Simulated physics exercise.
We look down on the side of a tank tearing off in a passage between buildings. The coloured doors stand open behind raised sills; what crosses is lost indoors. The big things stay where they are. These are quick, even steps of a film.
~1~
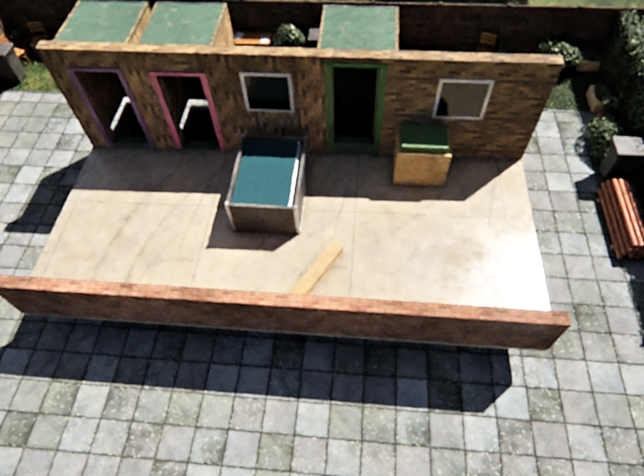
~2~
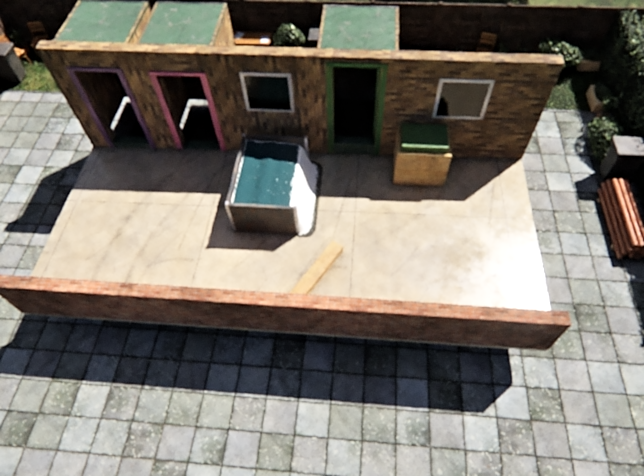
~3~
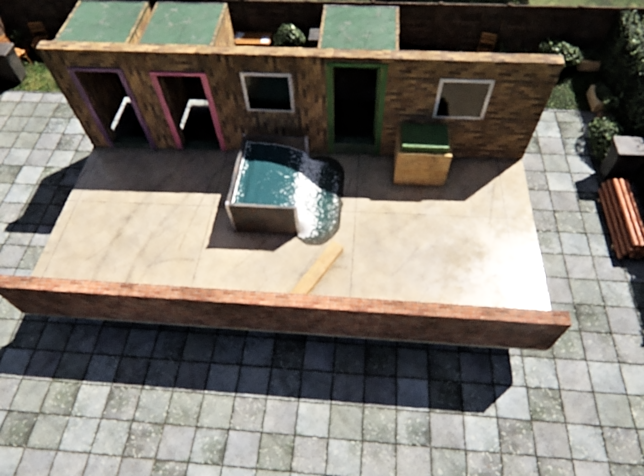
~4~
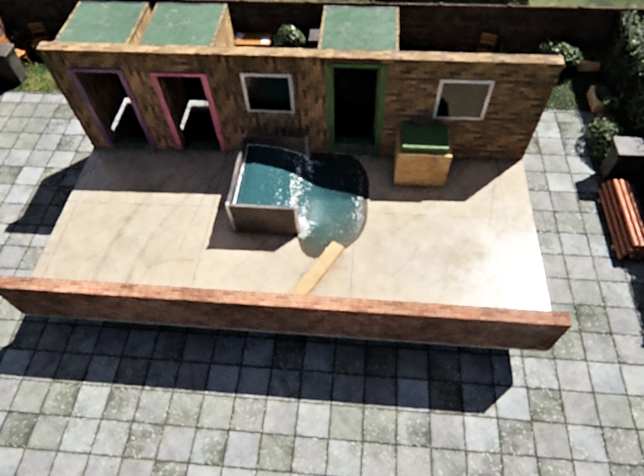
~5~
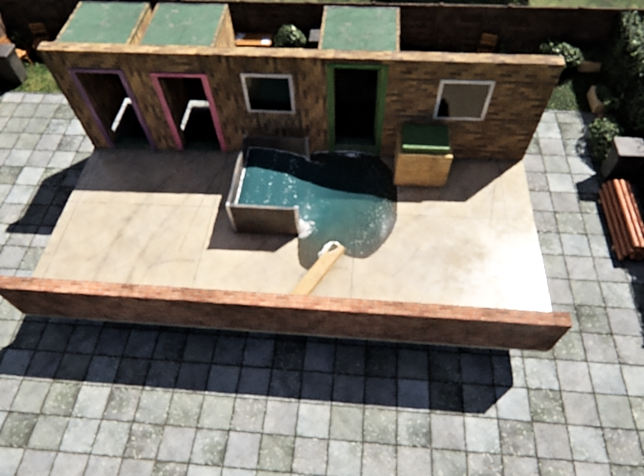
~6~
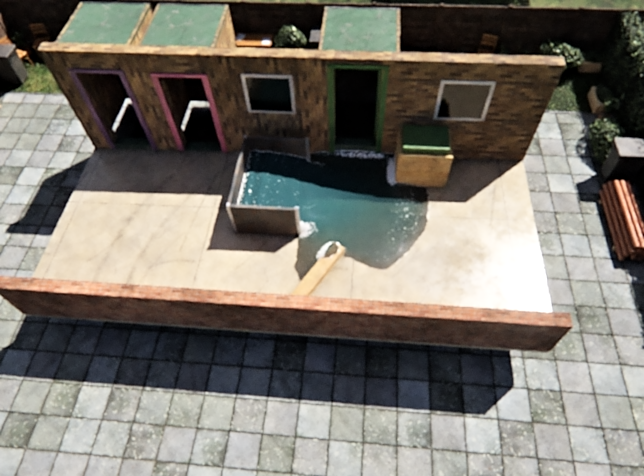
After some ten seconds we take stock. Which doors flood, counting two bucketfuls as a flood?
The purple door stays under that; the green door stays under that; the pink door stays under that.
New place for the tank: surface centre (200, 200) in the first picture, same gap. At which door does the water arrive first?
The door marked green.
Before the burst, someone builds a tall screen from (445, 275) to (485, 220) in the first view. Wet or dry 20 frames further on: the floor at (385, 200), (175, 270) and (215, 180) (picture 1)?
As listed: Flooded, dry, clear.
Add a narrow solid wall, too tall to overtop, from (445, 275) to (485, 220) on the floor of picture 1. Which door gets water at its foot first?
The green one.
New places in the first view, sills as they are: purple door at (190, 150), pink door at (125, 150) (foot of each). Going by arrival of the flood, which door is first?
The door marked green.
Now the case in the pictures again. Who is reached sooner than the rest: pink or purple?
First comes the door marked pink.
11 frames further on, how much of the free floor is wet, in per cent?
Close to 45 %.
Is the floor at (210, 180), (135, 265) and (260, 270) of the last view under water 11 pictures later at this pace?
In that order: Dry, dry, flooded.
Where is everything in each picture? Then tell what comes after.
In the first picture, still water in the open tank at (269, 172).
In the second picture, water pours out at (301, 190) and has run to (310, 164).
In the third picture, the front is at (330, 160), out from the gap at (302, 192).
In the fourth picture, the front is at (326, 255), out from the gap at (302, 193).
In the fifth picture, water pours out at (302, 194) and has run to (390, 175).
In the sixth picture, the front is at (425, 199), out from the gap at (303, 195).
A moment on, water covers 35 % of the floor; the purple door not reached, the green door wet at the sill, nothing in, the pink door not reached.
Next, water covers 45 % of the floor; the purple door not reached, the green door wet at the sill, nothing in, the pink door not reached.
Then, water covers 45 % of the floor; the purple door not reached, the green door wet at the sill, nothing in, the pink door not reached.
Later, water covers 45 % of the floor; the purple door wet at the sill, nothing in, the green door under two buckets in, the pink door wet at the sill, nothing in.
In the end, water covers 50 % of the floor; the purple door wet at the sill, nothing in, the green door under two buckets in, the pink door wet at the sill, nothing in.
